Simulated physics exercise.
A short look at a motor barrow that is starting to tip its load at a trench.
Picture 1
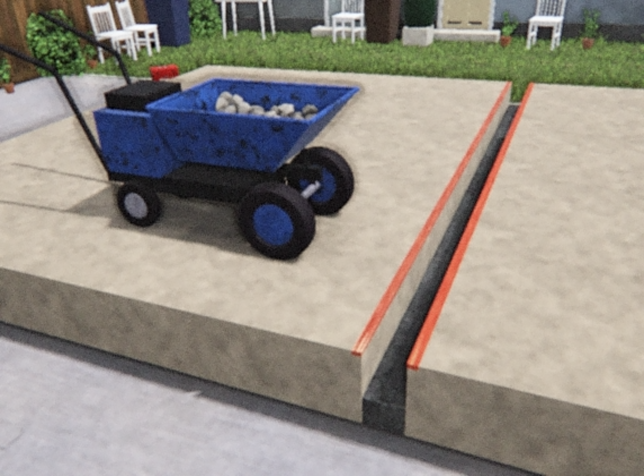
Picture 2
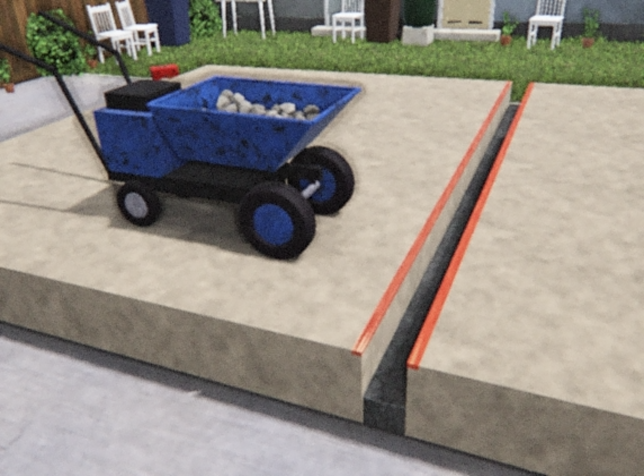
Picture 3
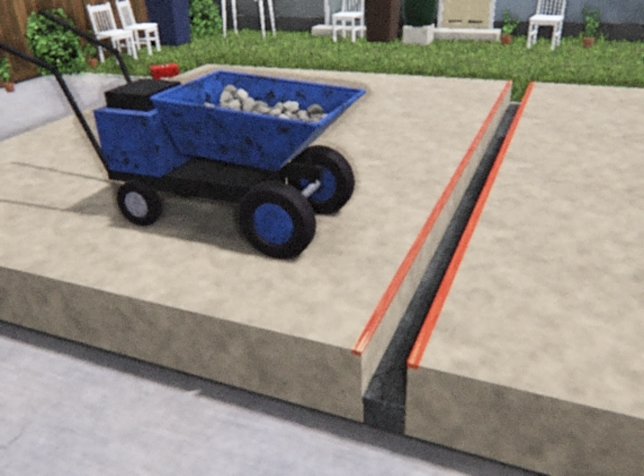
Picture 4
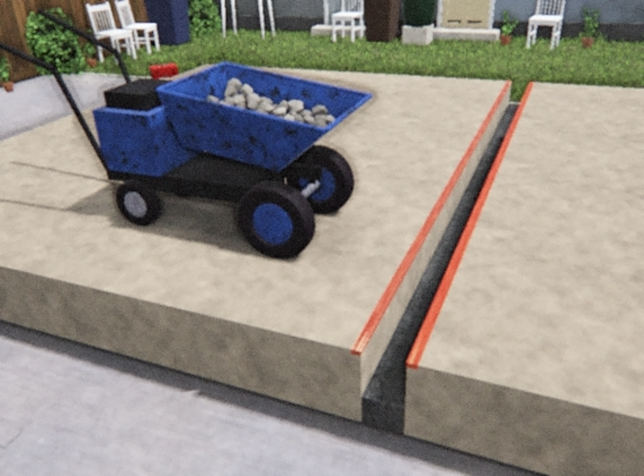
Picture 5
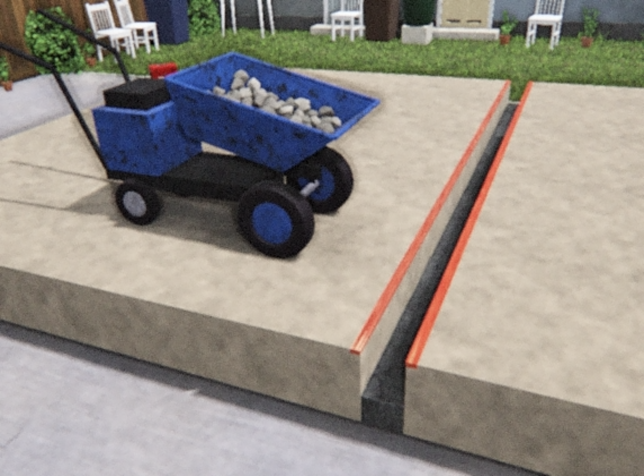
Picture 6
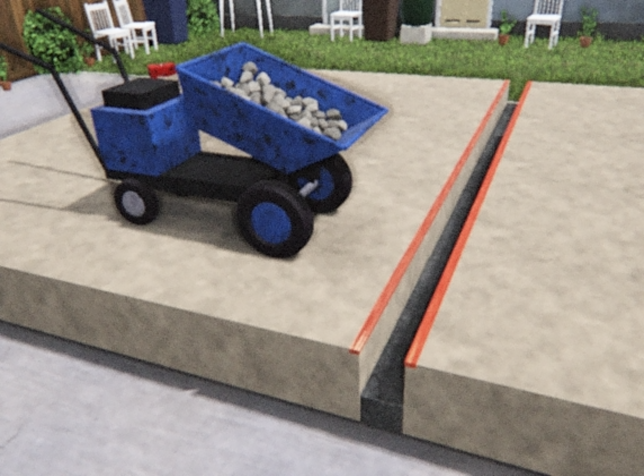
In a sunny backyard, seen from slightly above by a camera that stays still, a raised sandy-beige surface stands before grass, potted plants and white chairs. A blue motor barrow with black wheels and a skip of pale broken stones stands at left, and a narrow dark trench edged in orange-red runs at right. The skip starts level, then its back rises and its front lip tilts gradually down toward the right, the stones shifting slightly inside while the wheels stay put.
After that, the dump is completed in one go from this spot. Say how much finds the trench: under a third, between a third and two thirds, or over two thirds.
I predict the trench will see above two thirds of the load.
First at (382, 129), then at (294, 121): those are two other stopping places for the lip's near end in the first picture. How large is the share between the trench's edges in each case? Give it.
First spot: About 0 percent; second spot: About 70 percent.
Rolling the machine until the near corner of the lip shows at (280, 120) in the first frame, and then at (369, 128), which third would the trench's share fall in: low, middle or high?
First spot: The middle third; second spot: Under a third.
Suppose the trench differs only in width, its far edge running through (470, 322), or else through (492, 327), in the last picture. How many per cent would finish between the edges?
100 and 100 percent.
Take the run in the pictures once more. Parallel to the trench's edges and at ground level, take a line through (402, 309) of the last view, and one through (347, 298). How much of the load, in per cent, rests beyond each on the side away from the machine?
About 50 and 100 %.
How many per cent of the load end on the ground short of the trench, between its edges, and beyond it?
About: Short 10, between 80, beyond 10 per cent.
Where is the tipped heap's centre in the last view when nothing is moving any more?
Centre at rest: Close to (433, 270).
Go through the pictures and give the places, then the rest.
The first frame shows lip of the skip at (310, 123), level; top of the load at (243, 115), broken stones; first edge of the trench at (382, 306); far edge at (433, 316), the trench under half as wide as the skip, and about as deep as wide.
The second frame shows lip of the skip at (312, 123), level; top of the load at (230, 121).
The third frame shows lip of the skip at (317, 126), tipped barely; top of the load at (233, 117).
The fourth frame shows lip of the skip at (325, 131), tipped a little; top of the load at (229, 103).
The fifth frame shows lip of the skip at (334, 138), tipped a little; top of the load at (236, 96).
The sixth frame shows lip of the skip at (344, 149), tipped clearly; top of the load at (240, 98); first edge of the trench at (380, 304); far edge at (431, 314).
Soon after the last picture, skip tipped steeply; all in the skip.
A little later, skip tipped right over; about two thirds in the skip; a stray few short of the trench; about a quarter in or heaped over the trench; a stray few beyond it; a stray few falling.
Later still, skip tipped right over; a small part in the skip; a small part short of the trench; most in or heaped over the trench; a small part beyond it.
At rest, skip tipped right over; a small part in the skip; a small part short of the trench; most in or heaped over the trench; a small part beyond it.
